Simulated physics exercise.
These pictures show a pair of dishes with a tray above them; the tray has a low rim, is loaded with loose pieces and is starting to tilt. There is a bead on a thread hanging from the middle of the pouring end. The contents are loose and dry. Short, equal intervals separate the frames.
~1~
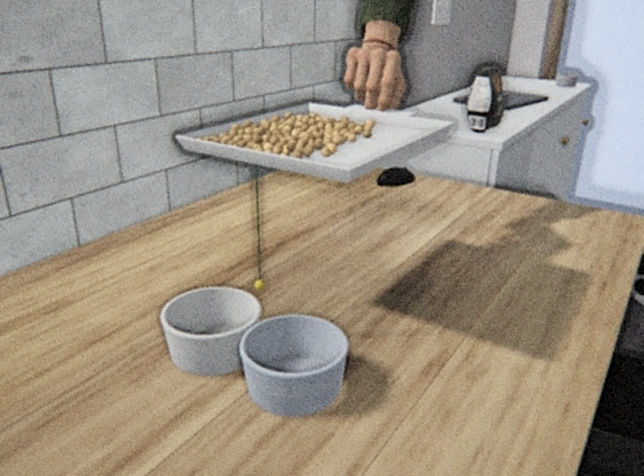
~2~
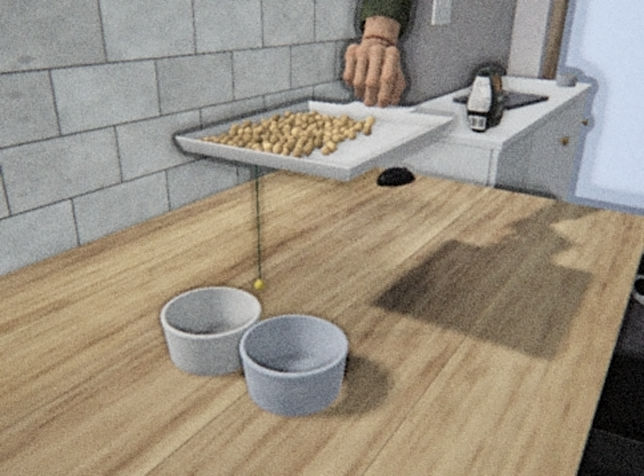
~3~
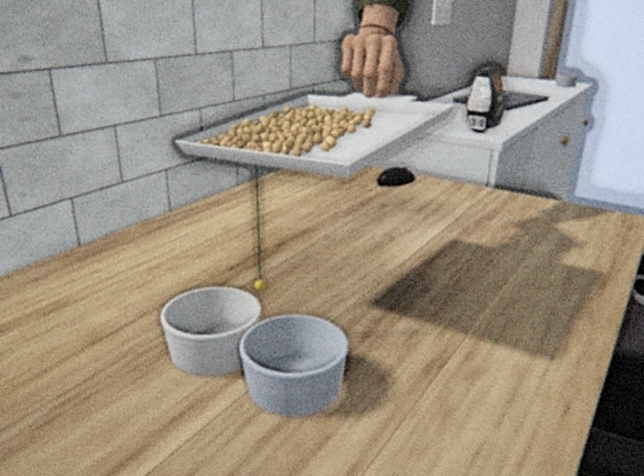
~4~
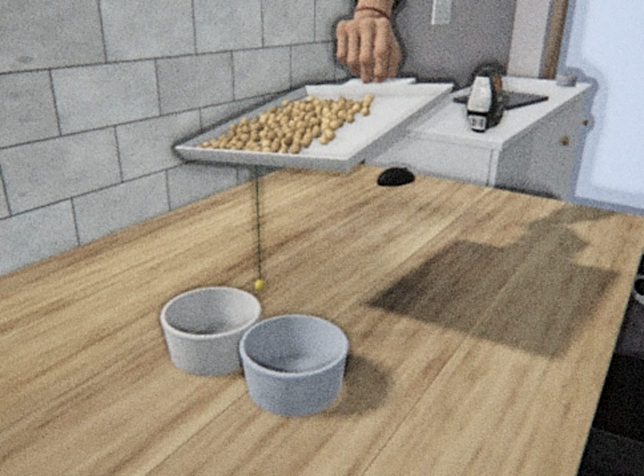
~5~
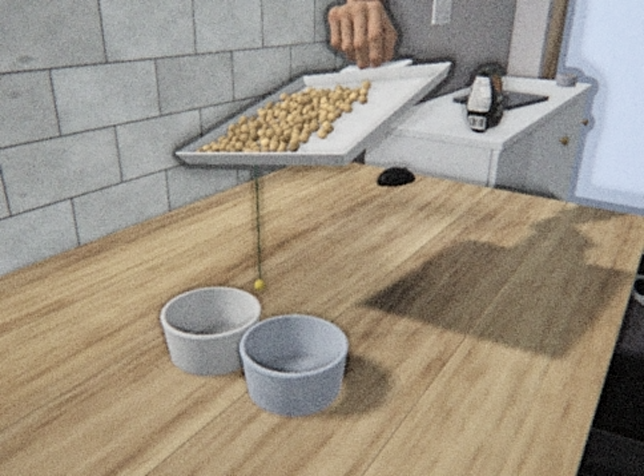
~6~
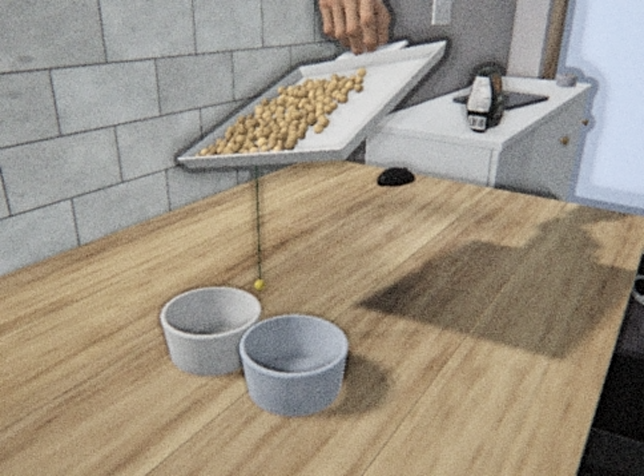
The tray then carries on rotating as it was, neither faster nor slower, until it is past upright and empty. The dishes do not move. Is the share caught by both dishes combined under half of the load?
Yes, it is below half.
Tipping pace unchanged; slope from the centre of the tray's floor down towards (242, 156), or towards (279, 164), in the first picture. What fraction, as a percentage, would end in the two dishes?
Near 40 % and, after that, 80 %.
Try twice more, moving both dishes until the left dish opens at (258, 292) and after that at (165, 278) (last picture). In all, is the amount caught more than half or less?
Held in all, by try: A smaller portion, then a larger portion.
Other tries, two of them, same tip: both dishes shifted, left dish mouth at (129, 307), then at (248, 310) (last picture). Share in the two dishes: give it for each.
The first try gives 0 per cent, the second 0 per cent.
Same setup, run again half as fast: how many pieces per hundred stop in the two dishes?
It would be some 20 in a hundred.
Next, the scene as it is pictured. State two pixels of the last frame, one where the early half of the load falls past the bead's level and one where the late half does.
It goes through near (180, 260) first, then near (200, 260).
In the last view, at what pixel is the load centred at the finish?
Somewhere around (173, 311) in the last picture.
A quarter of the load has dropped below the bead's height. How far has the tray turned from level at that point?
It is at around 85 degrees.
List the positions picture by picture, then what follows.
The first picture shows corners of the pouring end at (184, 136) and (347, 167), level; middle of the load at (289, 136), dried chickpeas; left dish at (179, 349); right dish at (263, 387); bead on its thread at (260, 285).
The second picture shows corners of the pouring end at (184, 137) and (347, 166), level; middle of the load at (289, 135).
The third picture shows corners of the pouring end at (184, 140) and (346, 162), tipped barely, lowest at the left corner; middle of the load at (289, 132).
The fourth picture shows corners of the pouring end at (183, 146) and (344, 156), tipped a little, lowest at the left corner; middle of the load at (287, 127).
The fifth picture shows corners of the pouring end at (184, 151) and (342, 151), tipped clearly, lowest at the left corner; middle of the load at (286, 123).
The sixth picture shows corners of the pouring end at (185, 156) and (339, 145), tipped clearly, lowest at the left corner; middle of the load at (282, 119); left dish at (179, 349); right dish at (263, 387).
Soon, tray tipped steeply; most on the tray; a stray few outside both; a small part in the air.
A while on, tray tipped past a quarter turn; a small part in the left dish; most outside both; a small part in the air.
Towards the end, tray tipped past a quarter turn; a small part in the left dish; most outside both.
Finally, tray tipped past a quarter turn; none in the right dish; a small part in the left dish; most outside both.
